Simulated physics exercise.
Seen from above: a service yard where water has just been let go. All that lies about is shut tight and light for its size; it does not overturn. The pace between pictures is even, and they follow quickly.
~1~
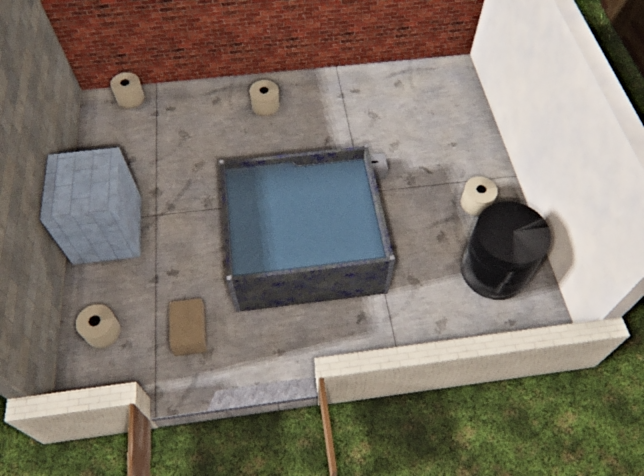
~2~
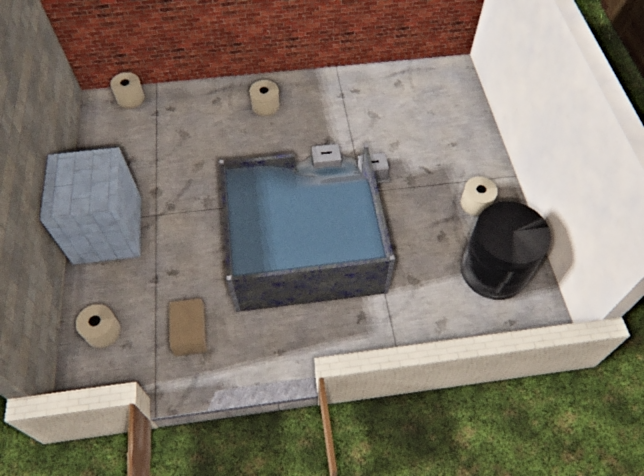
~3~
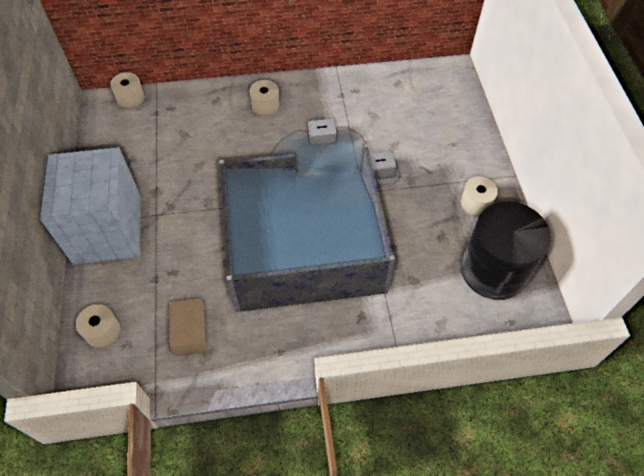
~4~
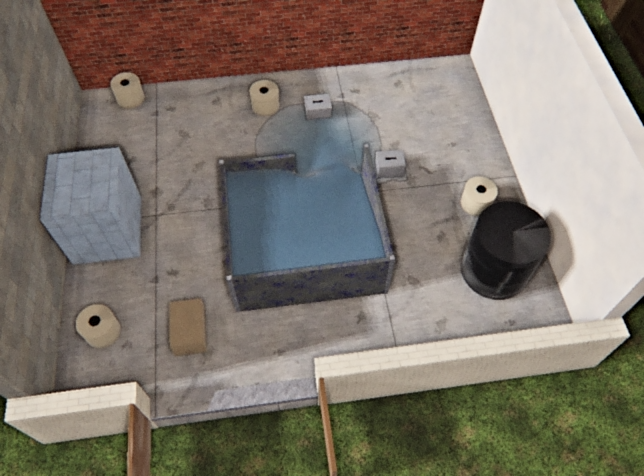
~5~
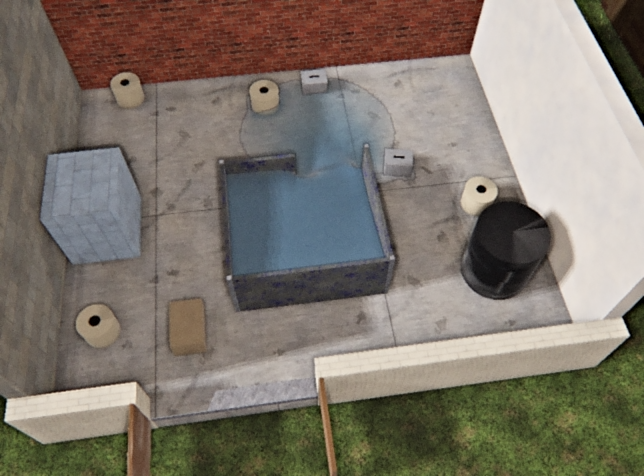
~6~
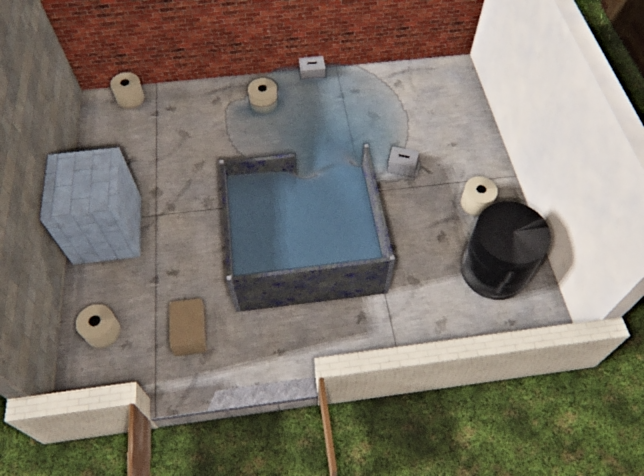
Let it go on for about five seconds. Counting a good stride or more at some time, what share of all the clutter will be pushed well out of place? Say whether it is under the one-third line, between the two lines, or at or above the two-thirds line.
It is at or above the two-thirds line.
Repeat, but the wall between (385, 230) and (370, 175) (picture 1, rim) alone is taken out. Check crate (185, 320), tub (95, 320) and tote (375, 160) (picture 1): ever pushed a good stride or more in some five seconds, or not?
First covers that distance, second stays short of it, third stays short of it.
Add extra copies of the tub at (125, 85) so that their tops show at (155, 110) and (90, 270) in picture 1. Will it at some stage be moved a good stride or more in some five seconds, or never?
Well, one then the other: Carried that far, not carried that far.
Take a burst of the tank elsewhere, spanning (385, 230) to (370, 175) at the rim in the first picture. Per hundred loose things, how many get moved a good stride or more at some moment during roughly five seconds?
60 per cent or thereabouts.
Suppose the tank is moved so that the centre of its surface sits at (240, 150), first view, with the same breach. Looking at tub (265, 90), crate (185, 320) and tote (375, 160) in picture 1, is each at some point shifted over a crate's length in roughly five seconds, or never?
Well, the first one got driven a long way, the second didn't get far, and the third didn't get far.
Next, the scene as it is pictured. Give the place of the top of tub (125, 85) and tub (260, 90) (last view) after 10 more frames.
Close to pixel (98, 97) and pixel (143, 102).
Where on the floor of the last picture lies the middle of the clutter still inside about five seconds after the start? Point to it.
Mean position: About (250, 216).
A moment on, 3 of 7 are well off their spots; 1 afloat.
Next, 3 of 7 are well off their spots; 1 afloat.
Later, 5 of 7 are well off their spots; 3 afloat.
In the end, 5 of 7 are well off their spots, and 5 have been at some point; 3 afloat.
